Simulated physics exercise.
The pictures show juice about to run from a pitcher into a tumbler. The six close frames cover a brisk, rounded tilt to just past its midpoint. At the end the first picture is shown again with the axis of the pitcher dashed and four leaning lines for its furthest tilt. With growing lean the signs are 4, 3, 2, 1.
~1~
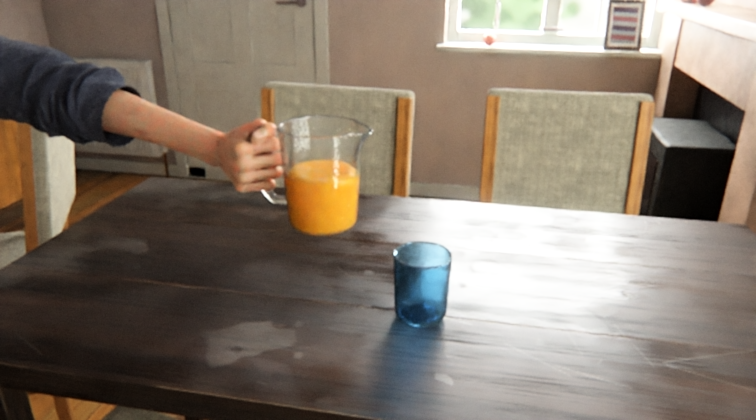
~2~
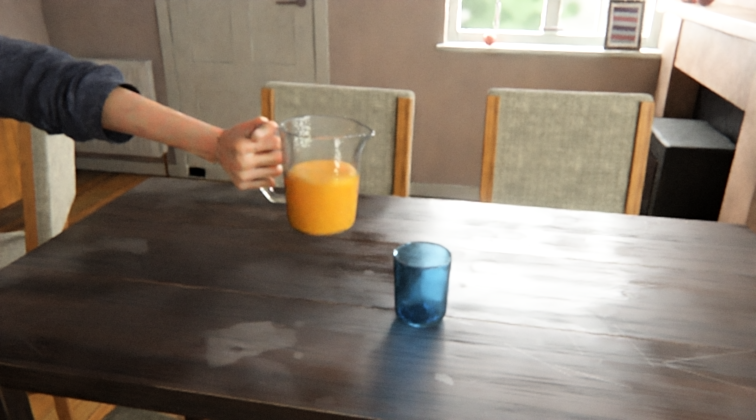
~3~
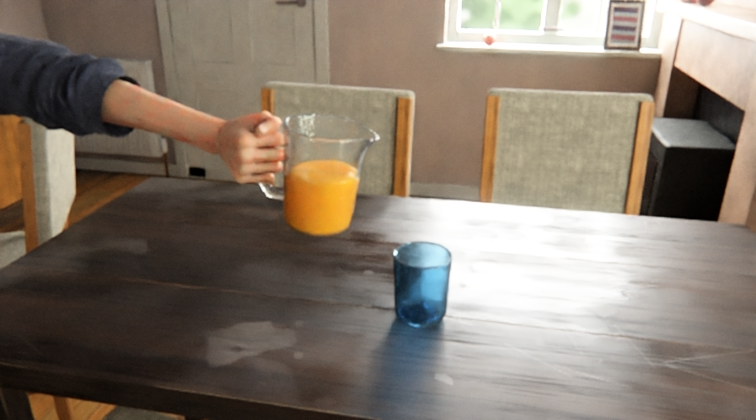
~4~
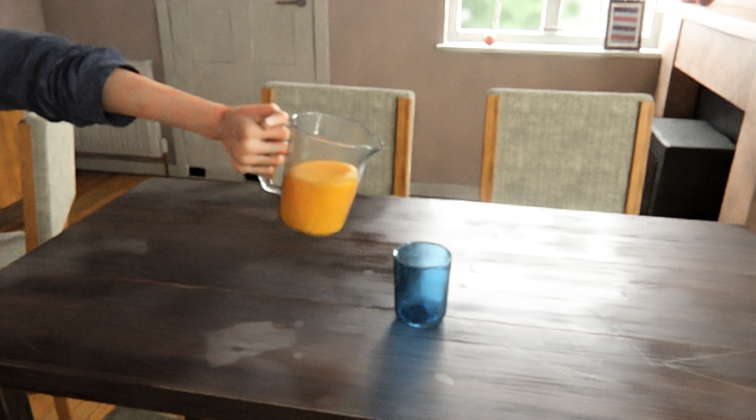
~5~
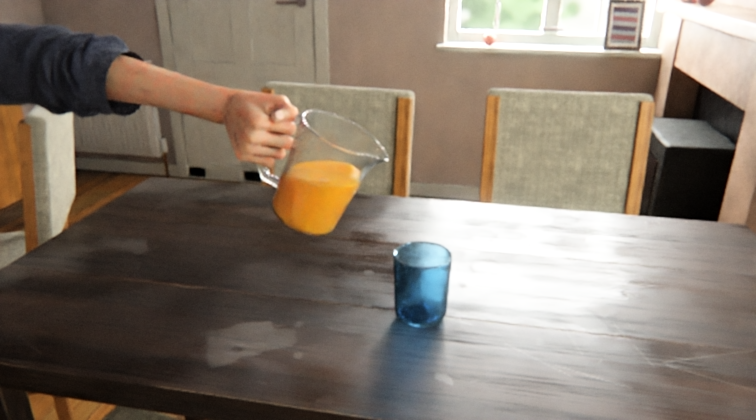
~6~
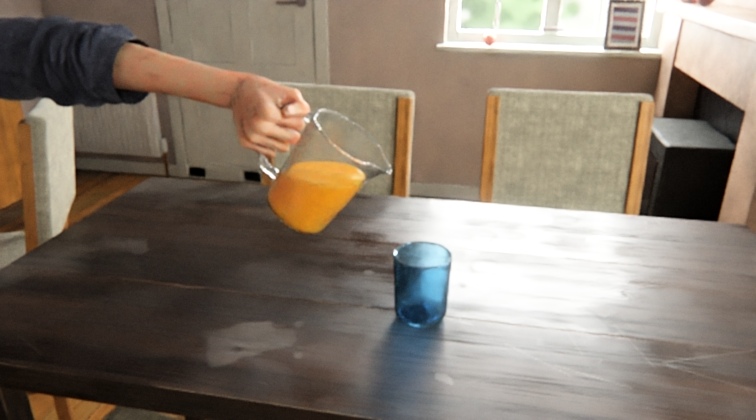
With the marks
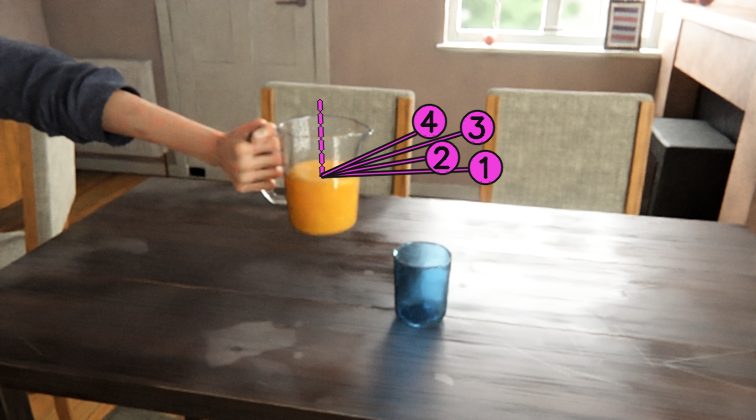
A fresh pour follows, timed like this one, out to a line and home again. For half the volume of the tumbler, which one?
Choose 3.
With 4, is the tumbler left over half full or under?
Under half.
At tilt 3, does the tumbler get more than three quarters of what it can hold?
No, it does not.
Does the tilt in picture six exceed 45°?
No.
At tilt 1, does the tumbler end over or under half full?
Over.
On the marked copy, 1 at (468, 169); 2 at (424, 158); 3 at (461, 133); 4 at (415, 132).
For tilt 1, the tumbler ends with about 95 % of what it can hold.
For tilt 2, the tumbler ends with about 75 % of what it can hold.
For tilt 3, the tumbler ends with about 51 % of what it can hold.
For tilt 4, the tumbler ends with about 27 % of what it can hold.
